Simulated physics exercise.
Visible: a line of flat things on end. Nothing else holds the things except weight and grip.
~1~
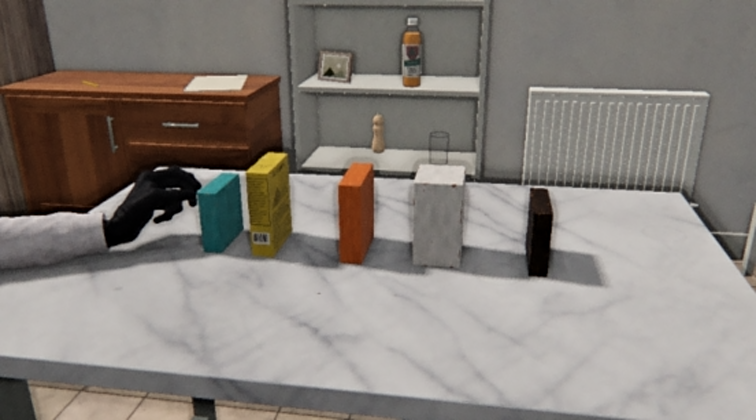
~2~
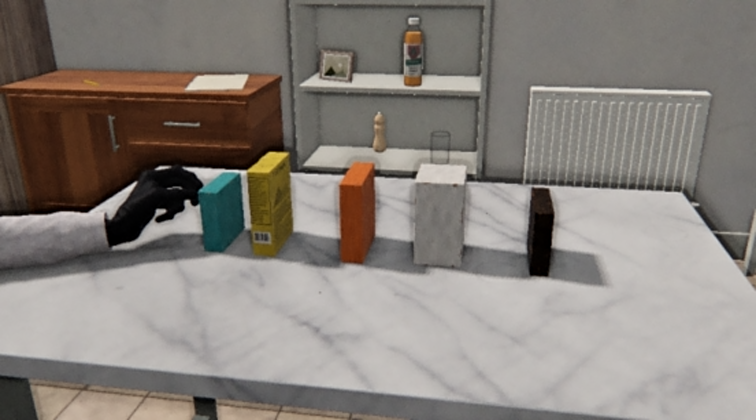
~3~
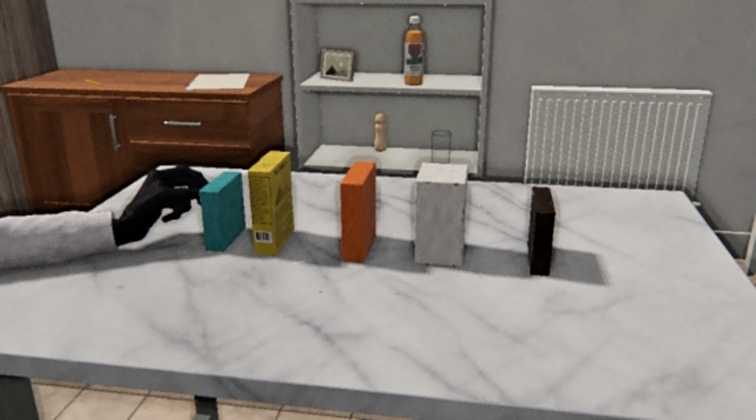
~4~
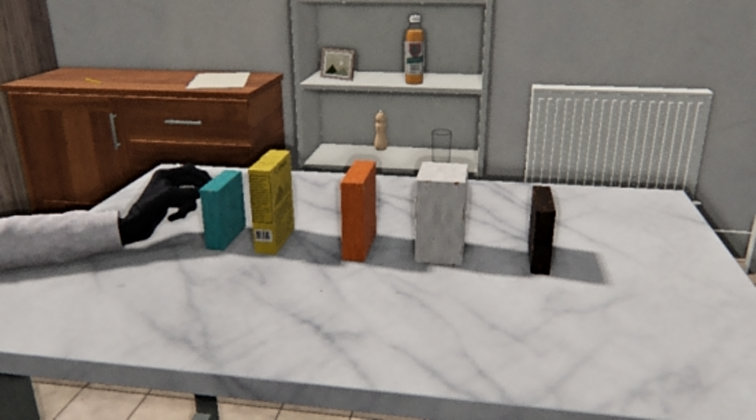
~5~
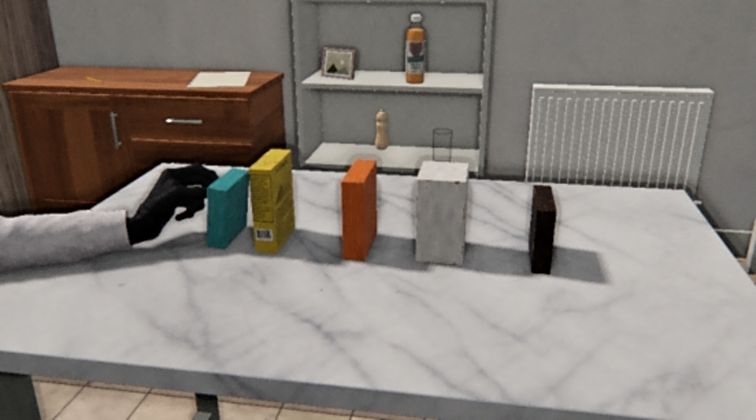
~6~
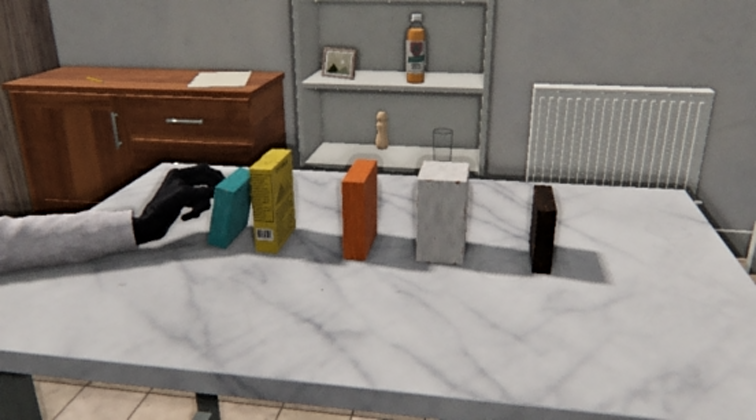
A black-gloved hand easing rightward and tilting a turquoise block towards the yellow packet beside it in a row on a marble table.
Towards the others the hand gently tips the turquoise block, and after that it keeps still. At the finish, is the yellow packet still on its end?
No.
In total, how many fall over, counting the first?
The count is 3.
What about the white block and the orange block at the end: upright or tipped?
So the white block does not fall, and the orange block comes down.
Then, 0.50 s on from there, turquoise block 64° over; yellow packet turned 54° from how it was put near (314, 211); orange block turned 9° from how it was put.
Then, 1.70 s on from there, turquoise block 68° over; yellow packet turned 72° from how it was put near (322, 221); orange block turned 46° from how it was put.
In the end, toppled on the table, yellow packet and orange block; white block unmoved. At the end, from the last picture's camera, yellow packet near (322, 221).
